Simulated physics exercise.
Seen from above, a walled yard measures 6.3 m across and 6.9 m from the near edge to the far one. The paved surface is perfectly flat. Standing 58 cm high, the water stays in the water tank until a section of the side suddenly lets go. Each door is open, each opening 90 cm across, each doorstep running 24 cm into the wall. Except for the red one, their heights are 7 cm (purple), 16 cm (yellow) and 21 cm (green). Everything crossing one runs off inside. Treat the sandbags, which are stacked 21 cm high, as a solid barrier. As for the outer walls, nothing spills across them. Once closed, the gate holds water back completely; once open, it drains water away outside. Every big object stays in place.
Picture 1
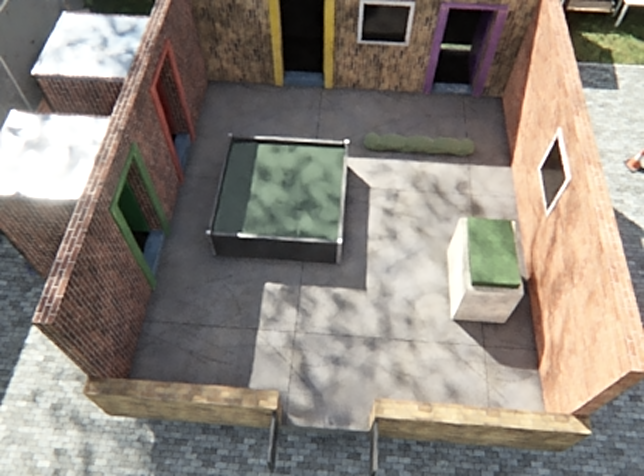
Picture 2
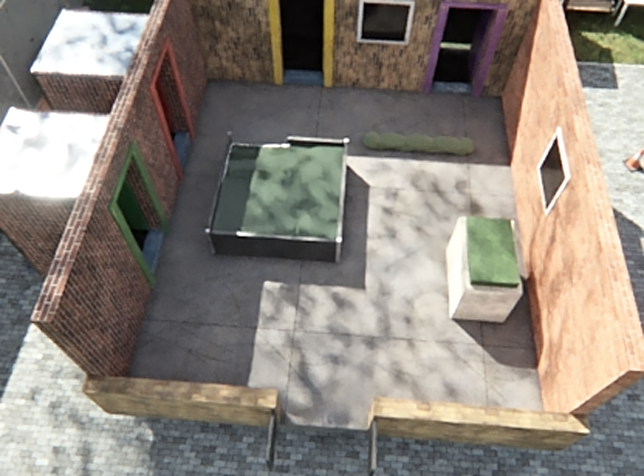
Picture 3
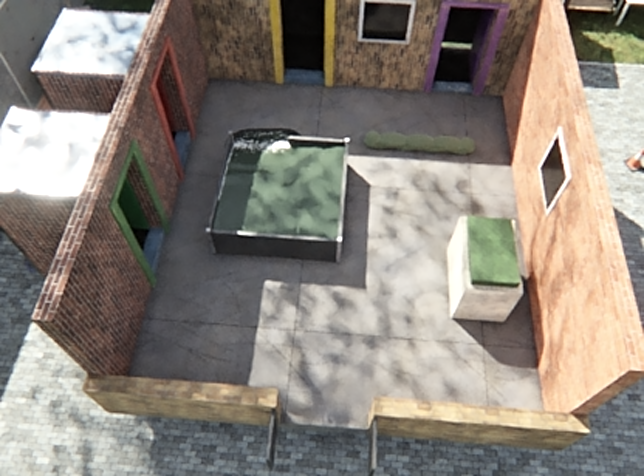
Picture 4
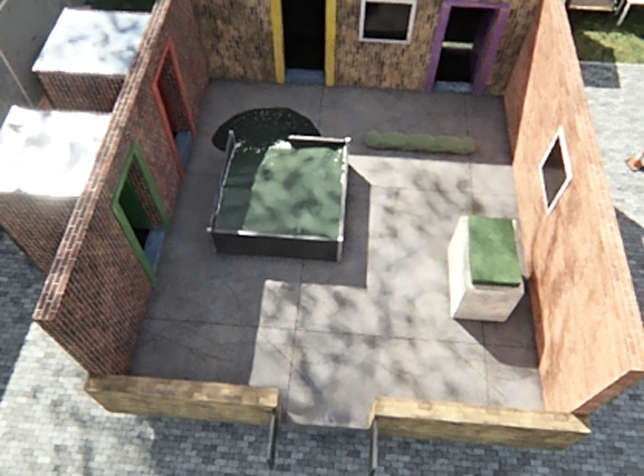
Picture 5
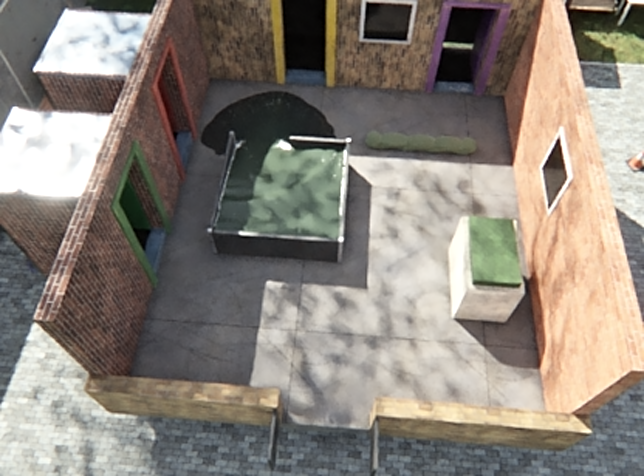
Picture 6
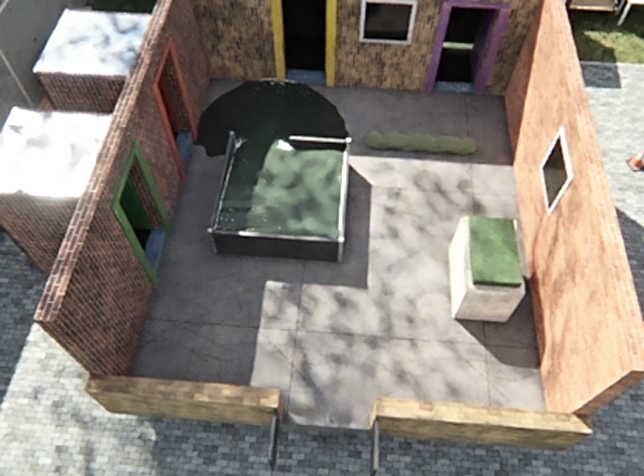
A brick-walled yard with a grey paved floor is seen from above by a still camera, with an open gate at the near edge. A dark tank of greenish water stands left of centre, with a green-topped pale block to the right, a low green row behind, and green, red, yellow and purple doorways around. Water pours from the tank's far side and spreads in a widening dark, rounded pool across the paving.
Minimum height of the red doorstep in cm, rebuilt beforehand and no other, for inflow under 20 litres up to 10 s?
6.5 cm.
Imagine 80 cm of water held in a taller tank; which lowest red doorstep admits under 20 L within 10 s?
A step of about 10.0 cm does it.
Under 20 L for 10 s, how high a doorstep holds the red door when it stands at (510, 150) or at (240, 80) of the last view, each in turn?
Roughly 14.5 cm for the first and 29 cm for the second.
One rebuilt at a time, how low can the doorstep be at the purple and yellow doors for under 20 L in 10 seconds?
About 13.0 cm at purple and about 24 cm at yellow.
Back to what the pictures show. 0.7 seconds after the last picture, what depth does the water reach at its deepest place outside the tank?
It gets to close to 48 centimetres there.
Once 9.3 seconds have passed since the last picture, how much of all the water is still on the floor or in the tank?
Close to 90 per cent is still present.
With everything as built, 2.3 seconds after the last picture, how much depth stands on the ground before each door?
In cm - red: 9, purple: 4, yellow: 26, green: 0.
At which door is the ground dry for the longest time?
Green.
Then, 0.7 s after the last picture water covers 15 % of the floor, deepest (48 cm) near (211, 79); it has not reached the red door.
Then, 2.3 s after the last picture water covers 30 % of the floor, deepest (28 cm) near (268, 89); 9 cm at the red door, 0 litres in over its 27 cm doorstep.
Then, 9.3 s after the last picture water covers 90 % of the floor, deepest (12 cm) near (439, 137); 5 cm at the red door, 0 litres in over its 27 cm doorstep.
At the red door as built, the water peaked near 10 cm, 3.7 s after the last picture.
Run again over the same 10 s with other heights there, 26 litres in over 6 cm, 8 litres over 8.5 cm. The limit of 20 litres is kept from about 6.5 cm up.
